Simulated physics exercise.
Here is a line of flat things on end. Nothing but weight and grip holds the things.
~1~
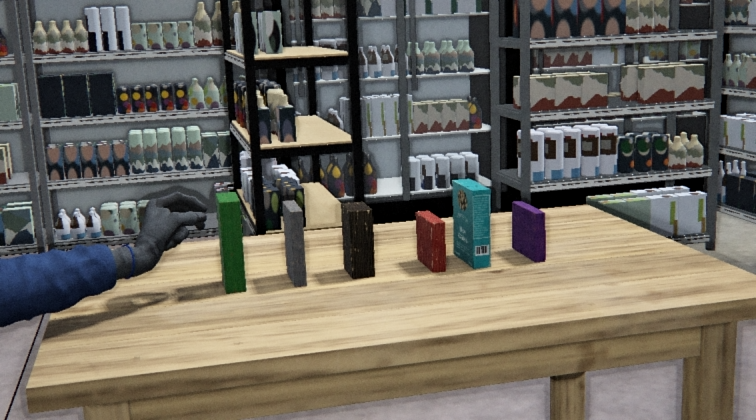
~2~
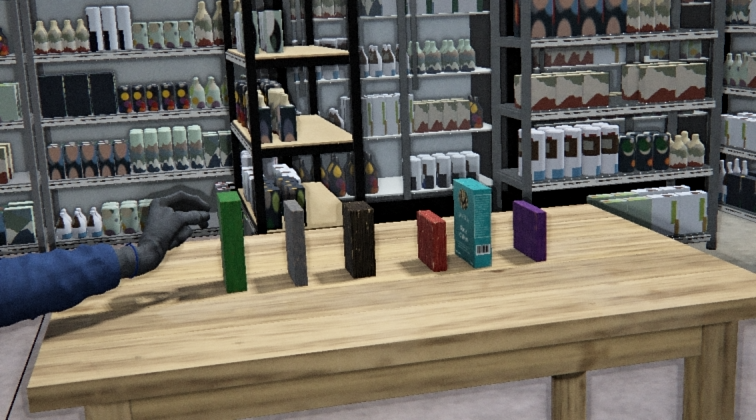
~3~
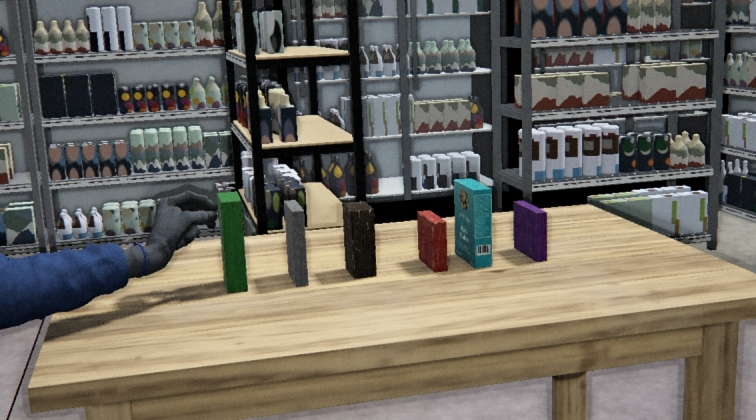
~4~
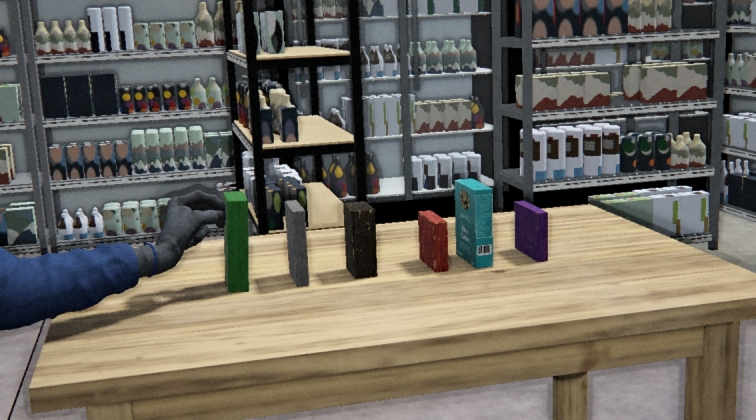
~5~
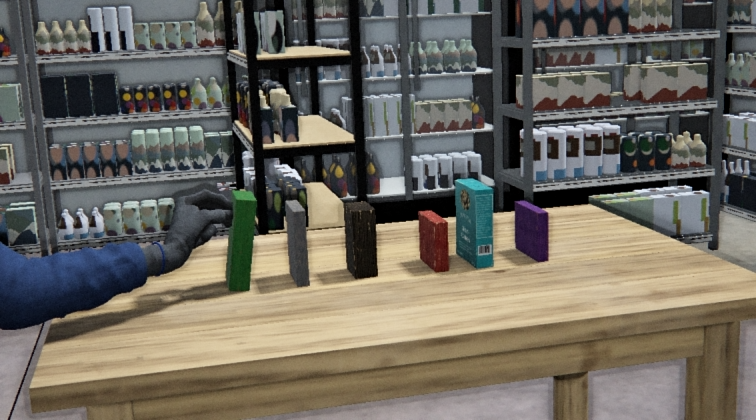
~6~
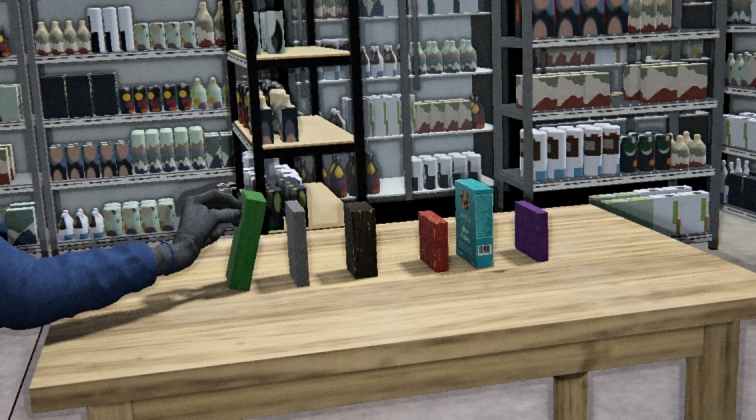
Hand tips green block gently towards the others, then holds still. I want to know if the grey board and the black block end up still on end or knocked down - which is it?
The grey board is knocked down; the black block is knocked down.
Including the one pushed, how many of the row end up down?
The count is 6.
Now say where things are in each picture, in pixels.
The first frame shows grey board (295, 243); black block (358, 240).
The second frame shows red board (431, 241); turquoise packet (473, 222).
The third frame shows red board (432, 241); turquoise packet (473, 222).
The fourth frame shows green block 3° over; red board (433, 241); turquoise packet (474, 223).
The fifth frame shows green block 9° over; red board (433, 241); turquoise packet (474, 222).
The sixth frame shows green block 15° over; grey board (297, 243); black block (360, 240).
Then, 0.50 s later than the last frame, green block 75° over; black block tilted by 72° near (404, 248); grey board tilted by 72° near (335, 259); red board tilted by 33°.
Then, 0.80 s later than the last frame, green block 75° over; black block on its side near (405, 250); grey board tilted by 72° near (335, 259); turquoise packet on its side.
When it is over, lying over on the table, red board, grey board, black block and turquoise packet. End places, in pixels of the last picture, grey board near (340, 269), black block near (409, 256).
